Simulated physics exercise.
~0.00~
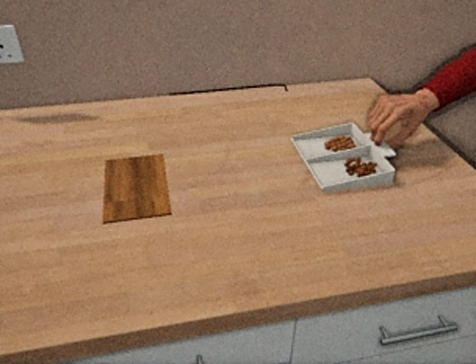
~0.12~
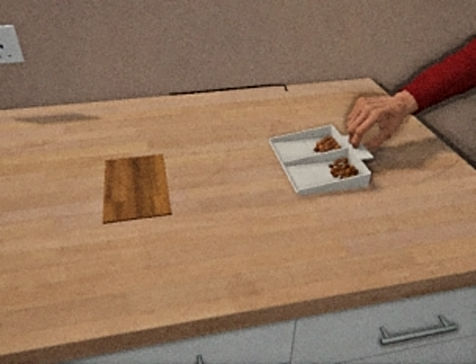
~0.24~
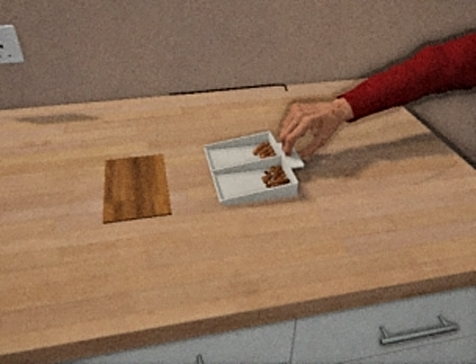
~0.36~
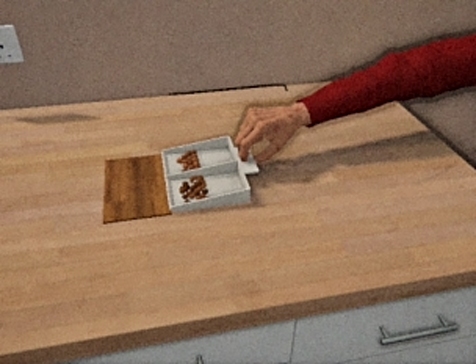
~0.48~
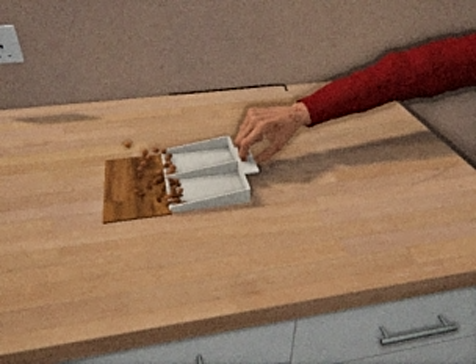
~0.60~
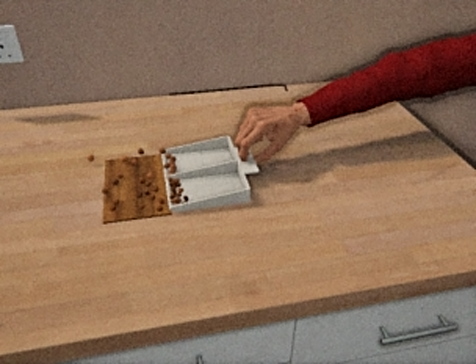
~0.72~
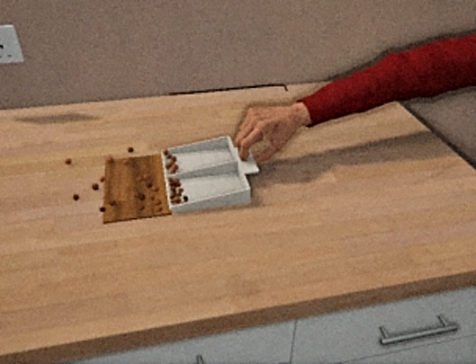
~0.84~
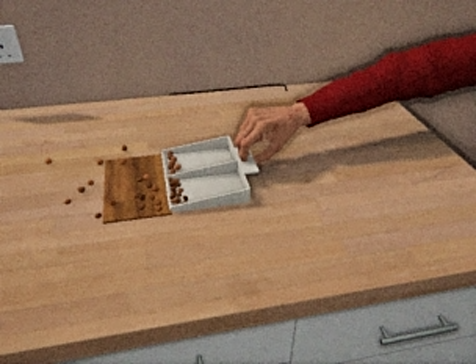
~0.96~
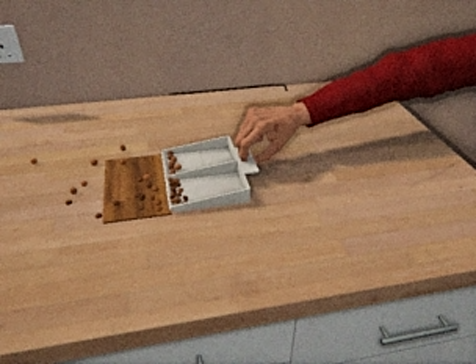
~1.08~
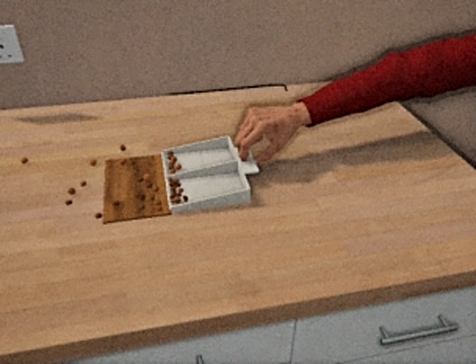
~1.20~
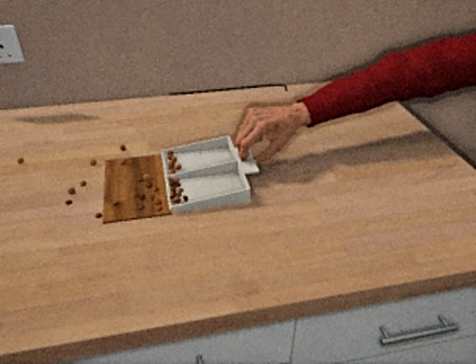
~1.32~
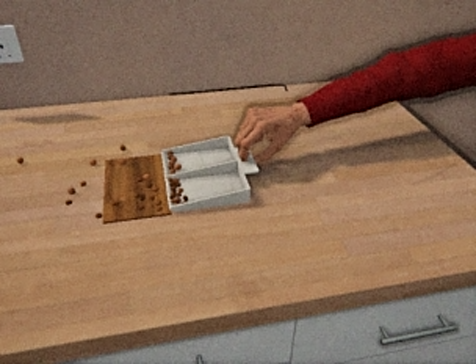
The footage shows a hand in a red sleeve sliding a white divided tray left across a wooden countertop until it stops at a dark wooden board, where its two batches of small brown pieces spill forward, ending partly in the tray and partly scattered over the board and counter.
